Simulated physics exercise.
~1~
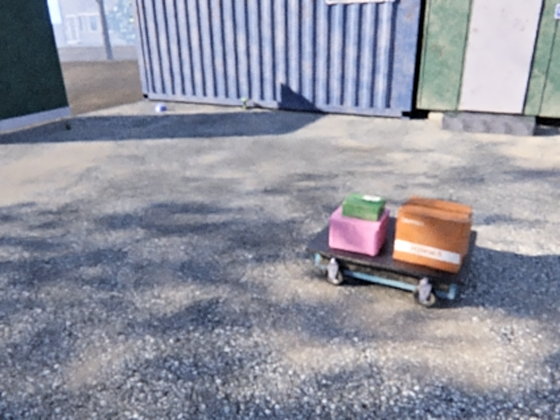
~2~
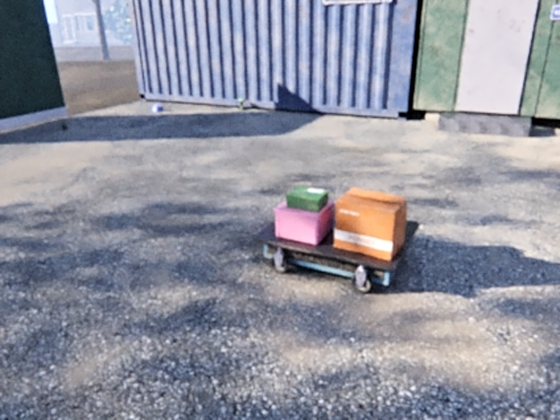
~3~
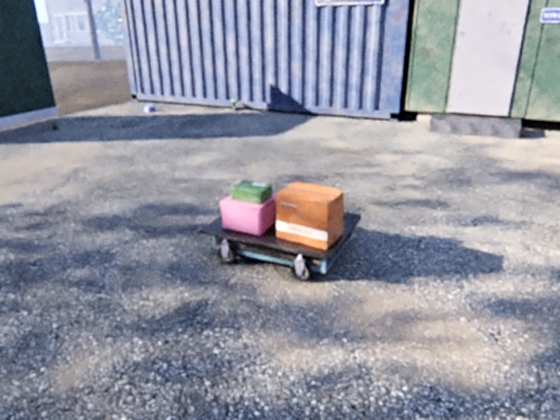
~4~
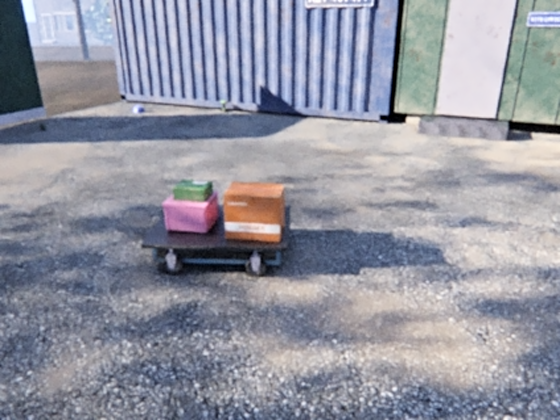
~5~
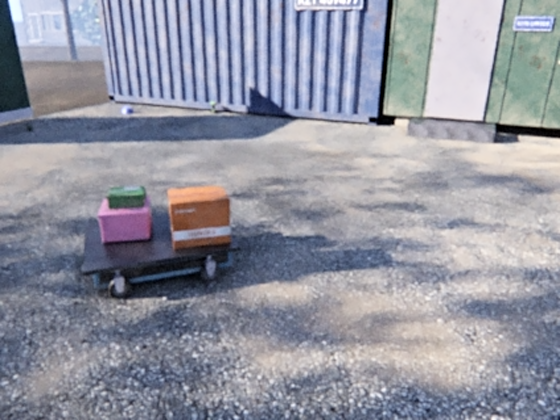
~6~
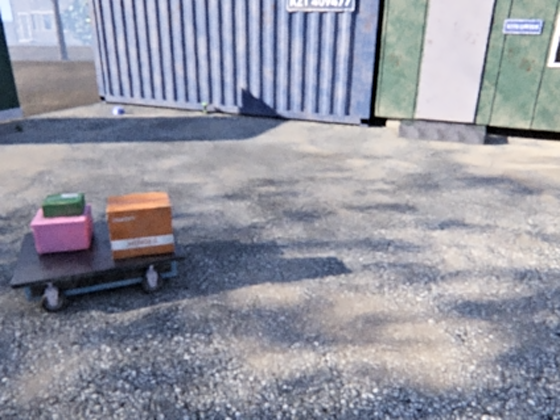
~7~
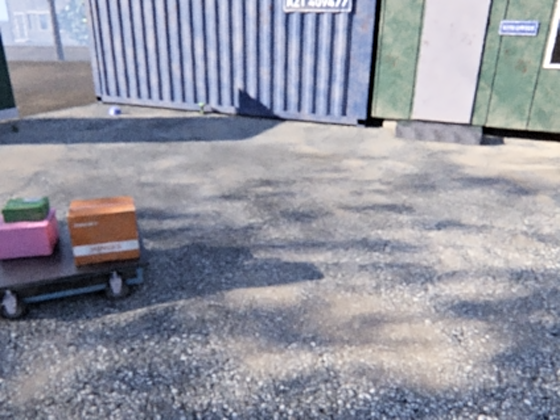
A flat cart carrying pink, green and orange boxes rolls left across gravel, its boxes upright.
